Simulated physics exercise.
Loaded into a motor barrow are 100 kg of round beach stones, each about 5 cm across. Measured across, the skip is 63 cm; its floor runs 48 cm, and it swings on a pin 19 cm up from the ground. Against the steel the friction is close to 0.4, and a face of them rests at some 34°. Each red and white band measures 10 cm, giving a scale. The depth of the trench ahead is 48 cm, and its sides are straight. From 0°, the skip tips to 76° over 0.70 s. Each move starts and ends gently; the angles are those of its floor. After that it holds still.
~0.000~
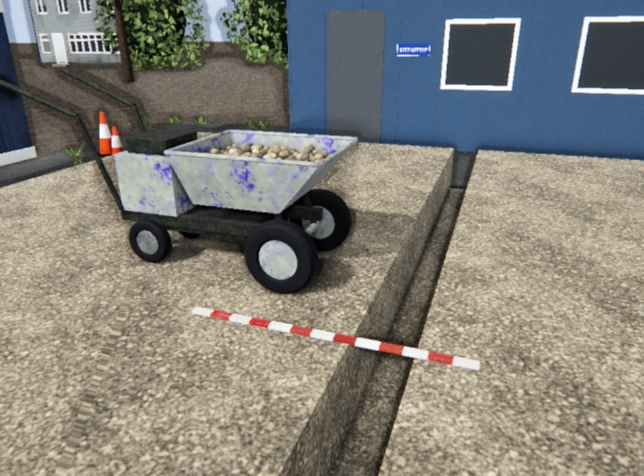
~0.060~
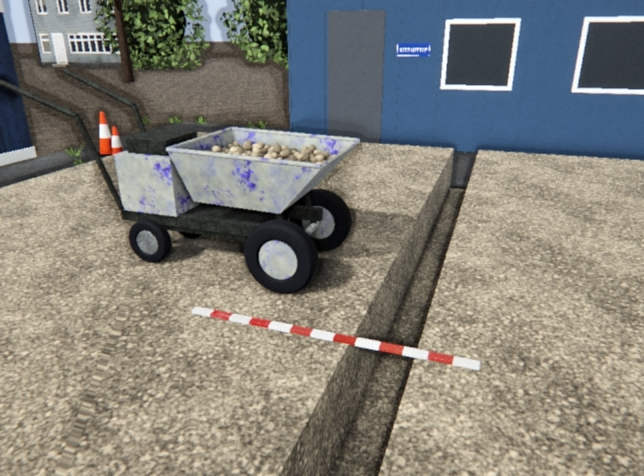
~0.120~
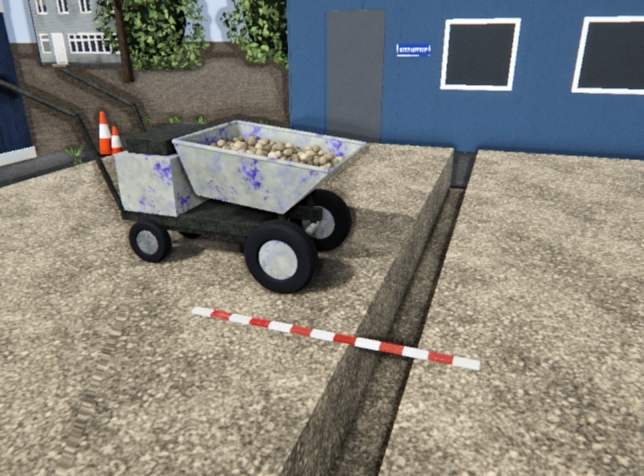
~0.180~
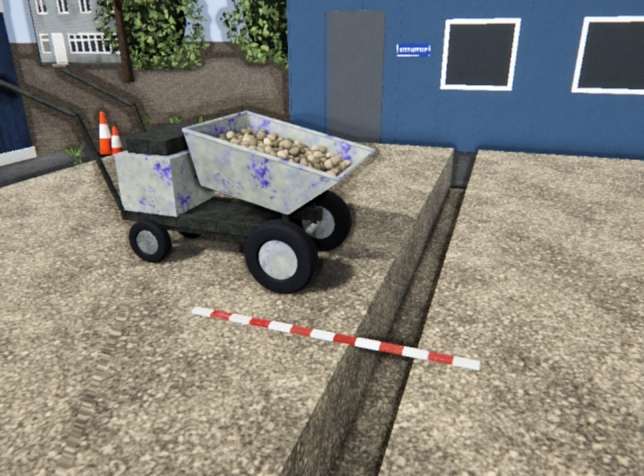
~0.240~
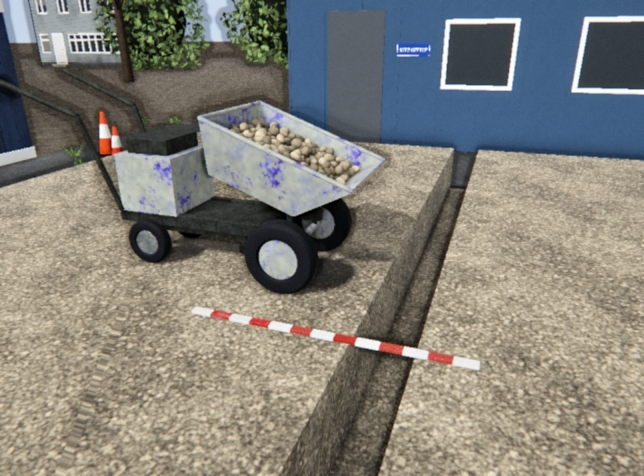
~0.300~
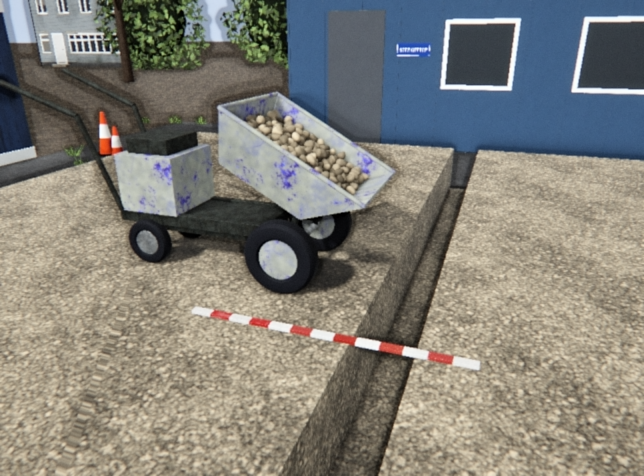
A small motor barrow standing beside a narrow trench, its speckled skip of round stones tilting steadily forward to the right.
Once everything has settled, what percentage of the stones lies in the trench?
I would say 57 percent.
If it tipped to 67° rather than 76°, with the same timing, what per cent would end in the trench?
In that case near 45 per cent.
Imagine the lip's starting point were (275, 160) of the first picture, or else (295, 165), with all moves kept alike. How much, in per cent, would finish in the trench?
First spot about 80, second spot about 85 per cent.
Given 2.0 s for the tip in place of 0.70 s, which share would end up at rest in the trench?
Close to 70 per cent then.
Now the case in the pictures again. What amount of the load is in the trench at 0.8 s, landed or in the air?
About 30%.
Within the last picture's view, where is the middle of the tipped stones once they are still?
Their middle ends up near (426, 345).
After 0.5 s the floor is at 64°; 100 % in the skip; the foremost stones are at (385, 243).
After 0.8 s the floor is at 76°; 51 % in the skip, 31 % in the trench, 18 % past the trench; the foremost stones are at (479, 293).
After 1.1 s the floor is at 76°; 2 % in the skip, 54 % in the trench, 44 % past the trench; the foremost stones are at (619, 301).
After 3.1 s the floor is at 76°; 0 % in the skip, 57 % in the trench, 43 % past the trench; the foremost stones are past the picture's edge.
